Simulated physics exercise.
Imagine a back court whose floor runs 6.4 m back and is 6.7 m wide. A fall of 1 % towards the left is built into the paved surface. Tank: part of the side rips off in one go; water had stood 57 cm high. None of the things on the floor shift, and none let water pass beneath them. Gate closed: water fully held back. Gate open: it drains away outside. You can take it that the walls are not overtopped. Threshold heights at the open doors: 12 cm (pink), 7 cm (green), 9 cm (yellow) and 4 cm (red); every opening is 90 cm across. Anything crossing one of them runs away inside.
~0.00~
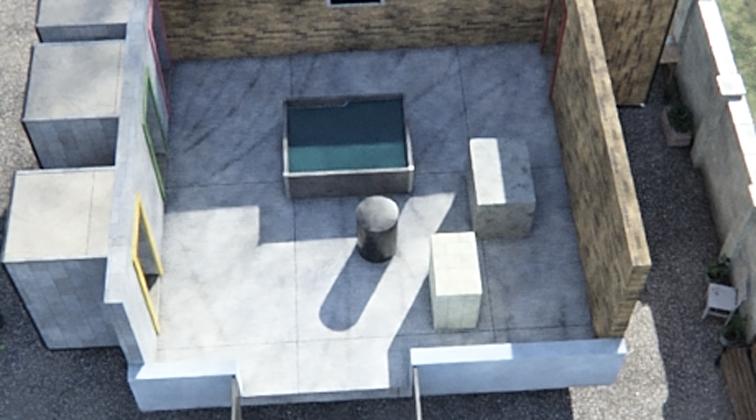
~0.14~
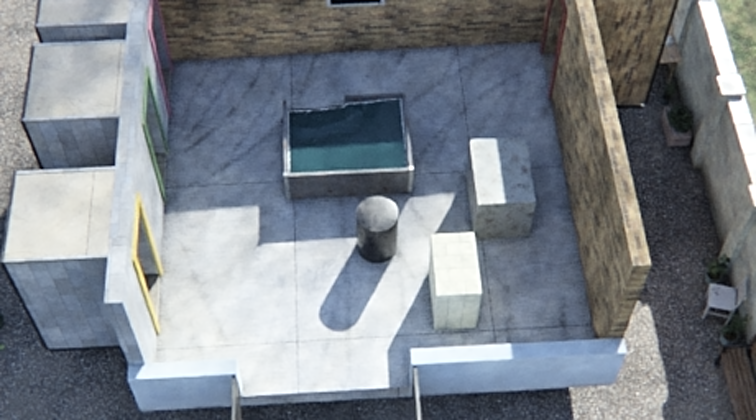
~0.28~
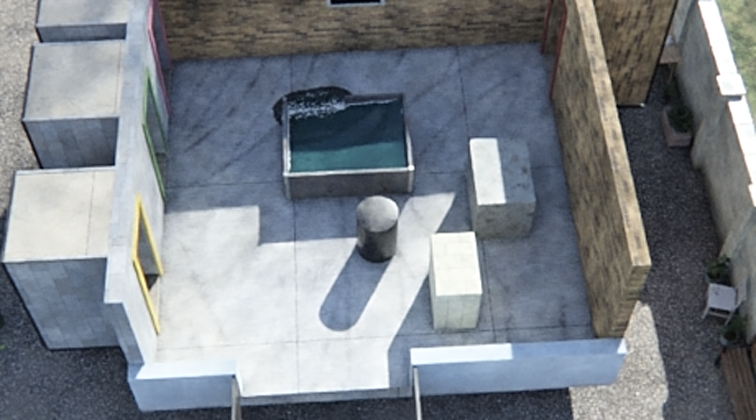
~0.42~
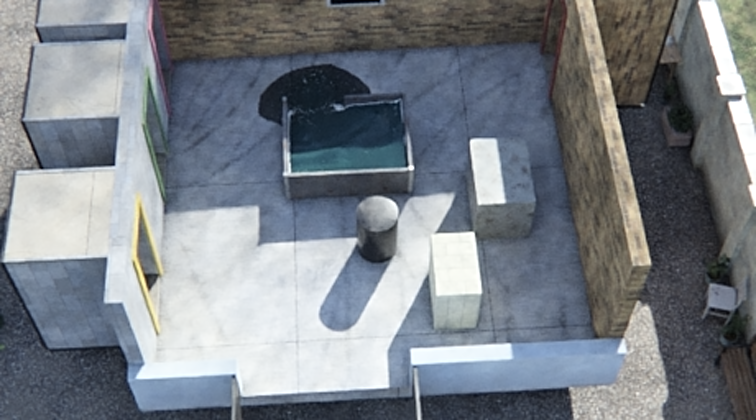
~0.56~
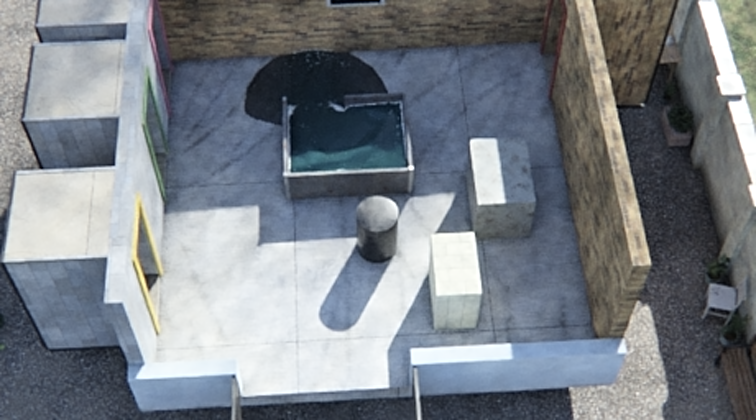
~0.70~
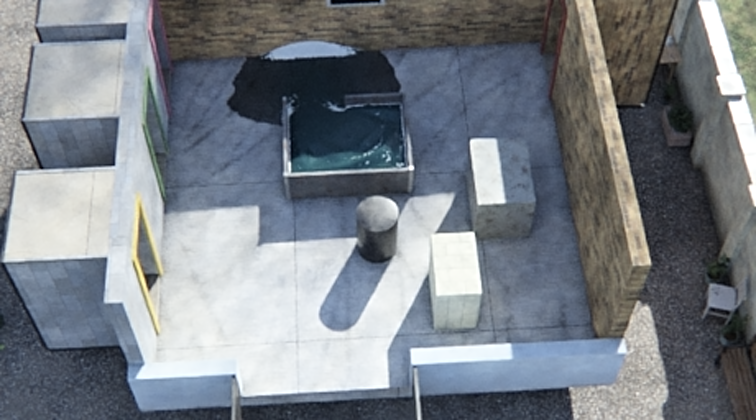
Water pours out the far side of the tank and spreads across the grey floor behind it.
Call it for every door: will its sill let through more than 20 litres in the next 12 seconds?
Pink door - it will, green door - it will not, yellow door - it will not, red door - it will.
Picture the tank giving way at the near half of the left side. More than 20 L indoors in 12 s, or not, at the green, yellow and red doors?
Result: Green limit passed, yellow limit not passed, red limit not passed.
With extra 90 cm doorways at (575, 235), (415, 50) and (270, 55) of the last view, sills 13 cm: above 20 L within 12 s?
In turn: Short of it, short of it, beyond it.
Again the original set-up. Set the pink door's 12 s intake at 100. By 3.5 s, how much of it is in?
Around 65 percent.
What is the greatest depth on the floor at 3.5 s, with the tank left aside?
22 cm or so.
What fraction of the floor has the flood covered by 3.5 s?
About 40 per cent.
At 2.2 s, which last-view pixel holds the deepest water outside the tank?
Pixel (172, 64), about.
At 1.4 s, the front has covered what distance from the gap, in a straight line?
Distance: Approx. 3.0 m.
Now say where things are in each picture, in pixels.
The first picture shows still water, 57 cm deep, in the tank at (347, 136).
In the second picture, the front is at a hidden place, 0.5 m from the gap on the tank's far side; 0.2 m2 of floor is under water; 57 cm left at the back of the tank.
In the third picture, the front is at (345, 94), 0.8 m from the gap on the tank's far side; 0.7 m2 of floor is under water; 57 cm left at the back of the tank.
In the fourth picture, the front is at (330, 69), 1.2 m from the gap on the tank's far side; 1.6 m2 of floor is under water; 57 cm left at the back of the tank.
In the fifth picture, the front is at (286, 56), 1.7 m from the gap on the tank's far side; 2.6 m2 of floor is under water; 50 cm left at the back of the tank.
In the sixth picture, water pours out on the tank's far side and has run 1.9 m, to (256, 58); typically 5 cm deep outside, 48 cm at the tank's back.
After 1.4 s water covers 10 % of the floor and is deepest (36 cm) near (303, 58); pink door not reached, green door not reached, yellow door not reached, red door not reached.
After 2.2 s water covers 20 % of the floor and is deepest (33 cm) near (172, 64); pink door 25 cm at the sill, 21 L in, green door not reached, yellow door not reached, red door not reached.
After 3.5 s water covers 40 % of the floor and is deepest (22 cm) near (182, 64); pink door 21 cm at the sill, 90 L in, green door 5 cm at the sill, 0 L in, yellow door not reached, red door 12 cm at the sill, 23 L in.
After 7.0 s water covers 75 % of the floor and is deepest (13 cm) near (172, 80); pink door 12 cm at the sill, 135 L in, green door 5 cm at the sill, 0 L in, yellow door 3 cm at the sill, 0 L in, red door 5 cm at the sill, 72 L in.
After 12.0 s water covers 90 % of the floor and is deepest (8 cm) near (155, 386); pink door 7 cm at the sill, 136 L in, green door 4 cm at the sill, 0 L in, yellow door 7 cm at the sill, 0 L in, red door 2 cm at the sill, 76 L in.
